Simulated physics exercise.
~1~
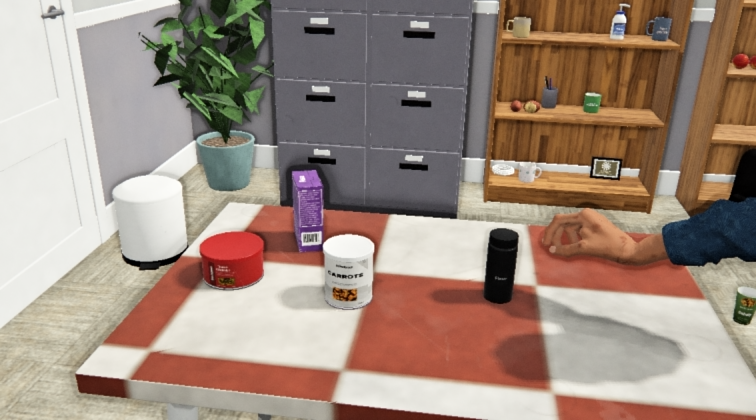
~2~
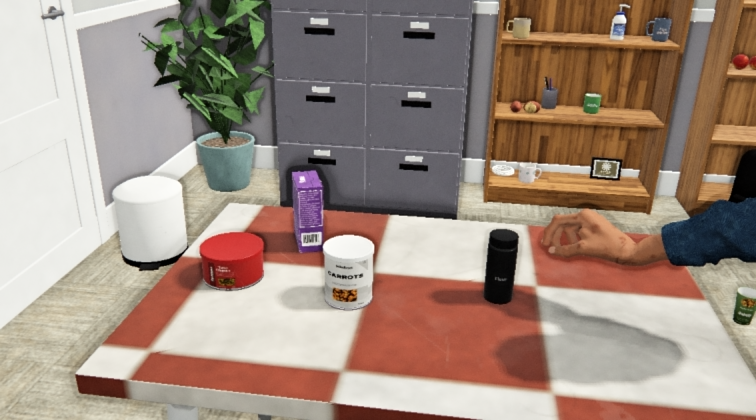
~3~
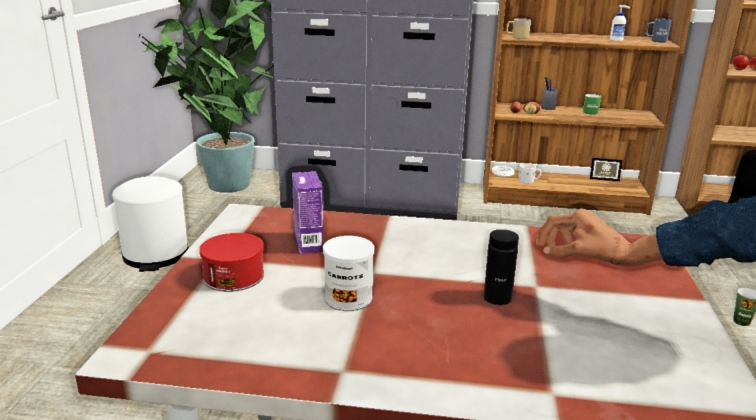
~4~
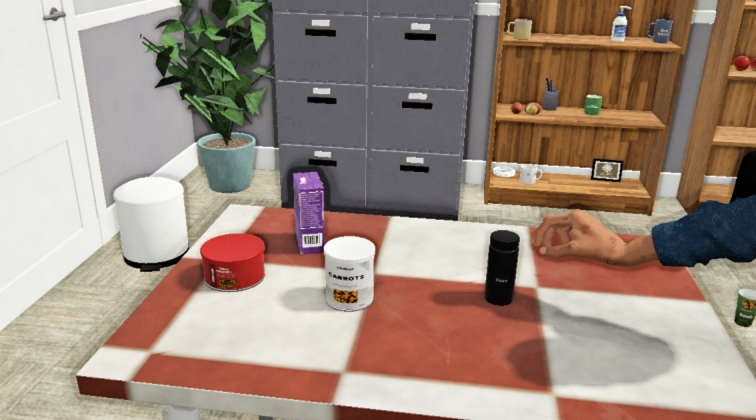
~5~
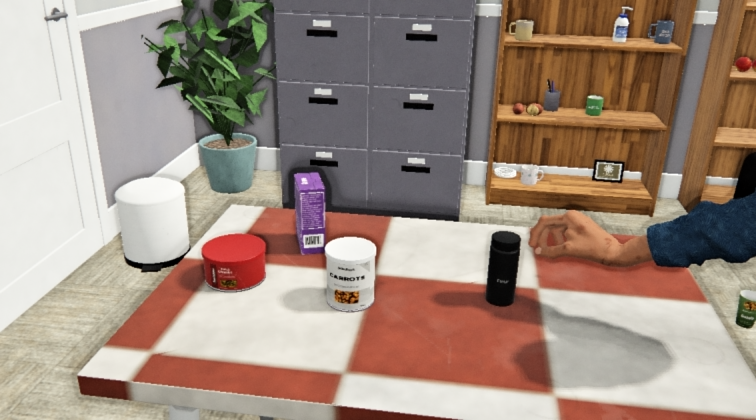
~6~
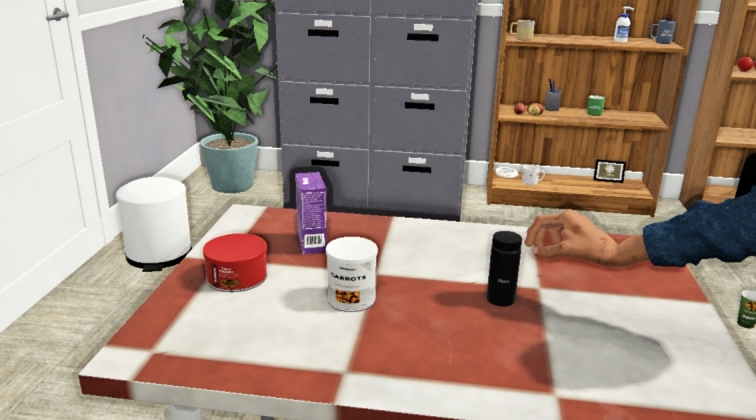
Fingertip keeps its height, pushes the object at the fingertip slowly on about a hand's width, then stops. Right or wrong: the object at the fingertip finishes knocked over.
Right.
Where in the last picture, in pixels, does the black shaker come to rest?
It ends up near (448, 281).
Then, 0.40 s after the last picture, black shaker tipped 11° from how it was near (497, 266).
Then, 0.90 s after the last picture, black shaker tipped 52° from how it was near (470, 267).
Then, 1.00 s after the last picture, black shaker on its side near (449, 283).
Then, 1.30 s after the last picture, black shaker on its side near (448, 282).
At rest, tipped over on the table, black shaker. Seen from the same camera at the end, black shaker near (448, 281).
